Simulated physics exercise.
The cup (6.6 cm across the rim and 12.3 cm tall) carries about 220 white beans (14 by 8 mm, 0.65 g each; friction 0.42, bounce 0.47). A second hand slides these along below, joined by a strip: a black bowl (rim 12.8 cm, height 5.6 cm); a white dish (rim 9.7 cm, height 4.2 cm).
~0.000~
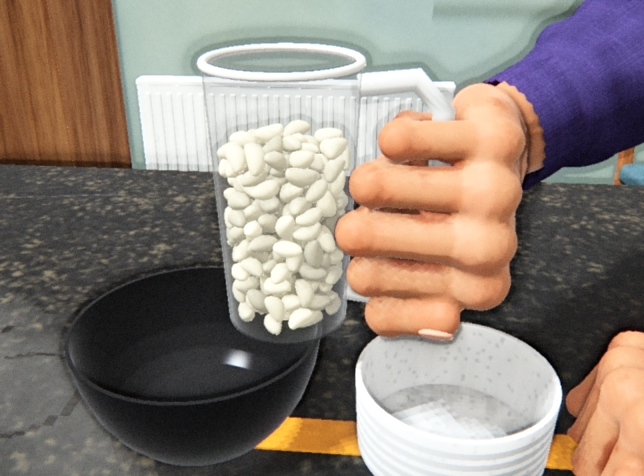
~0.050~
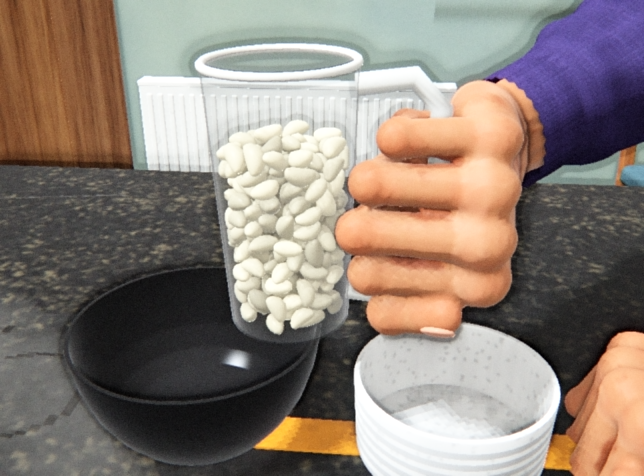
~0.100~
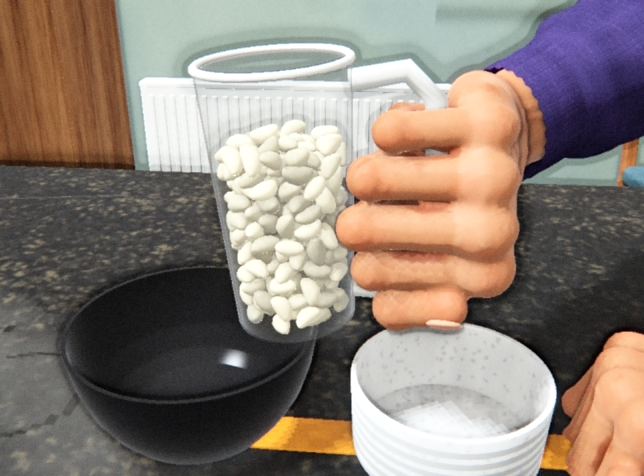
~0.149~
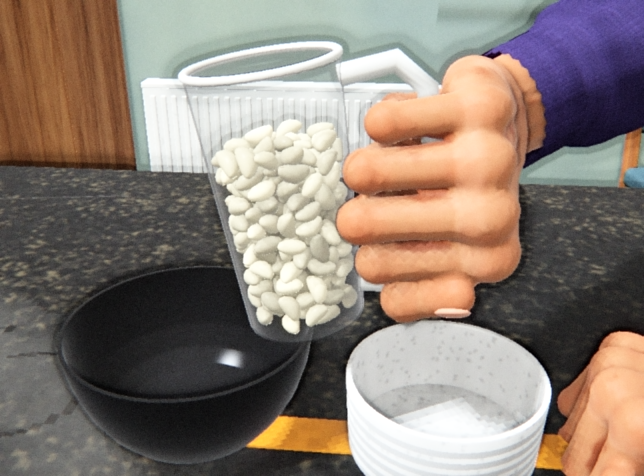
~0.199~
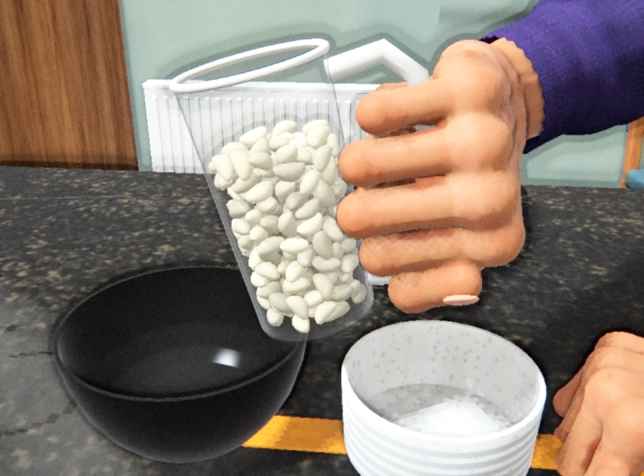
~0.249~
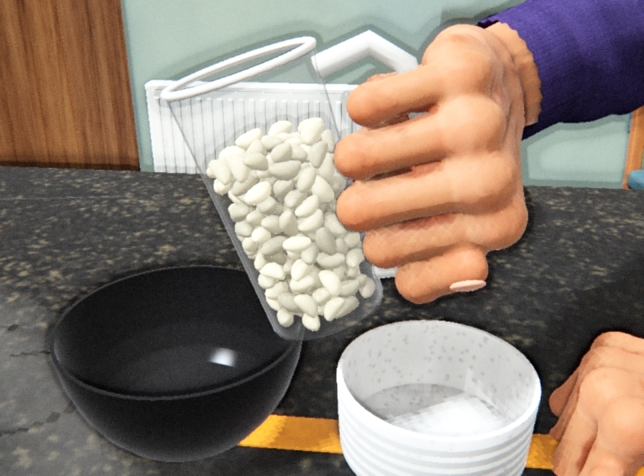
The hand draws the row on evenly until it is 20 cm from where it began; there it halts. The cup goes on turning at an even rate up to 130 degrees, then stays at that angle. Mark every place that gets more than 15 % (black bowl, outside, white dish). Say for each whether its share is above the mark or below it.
Black bowl: Above the mark; outside everything: Above the mark; white dish: Below the mark.
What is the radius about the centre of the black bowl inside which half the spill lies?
Roughly 16 cm.
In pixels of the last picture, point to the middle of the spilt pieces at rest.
Near pixel (120, 394).
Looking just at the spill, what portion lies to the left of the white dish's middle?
Near 40 in a hundred.
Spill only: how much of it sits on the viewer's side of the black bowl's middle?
I'd say somewhere near 50 in a hundred.
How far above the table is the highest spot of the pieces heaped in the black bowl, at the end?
Roughly 3.5 centimetres.
Then, at 1.61 s, tilt 130 degrees; black bowl 60 %, outside 35 %, in the air 5 %; middle of all pieces on or above the table near (129, 383).
After 2.75 s, tilt 130 degrees; black bowl 60 %, outside 40 %; middle of all pieces on or above the table near (58, 389).
After 3.80 s, tilt 130 degrees; black bowl 60 %, outside 40 %.
After 4.80 s, tilt 130 degrees; black bowl 60 %, outside 40 %.
At rest (5.0 s), cup 0 %, white dish 0 %, black bowl 60 %, outside 40 %.
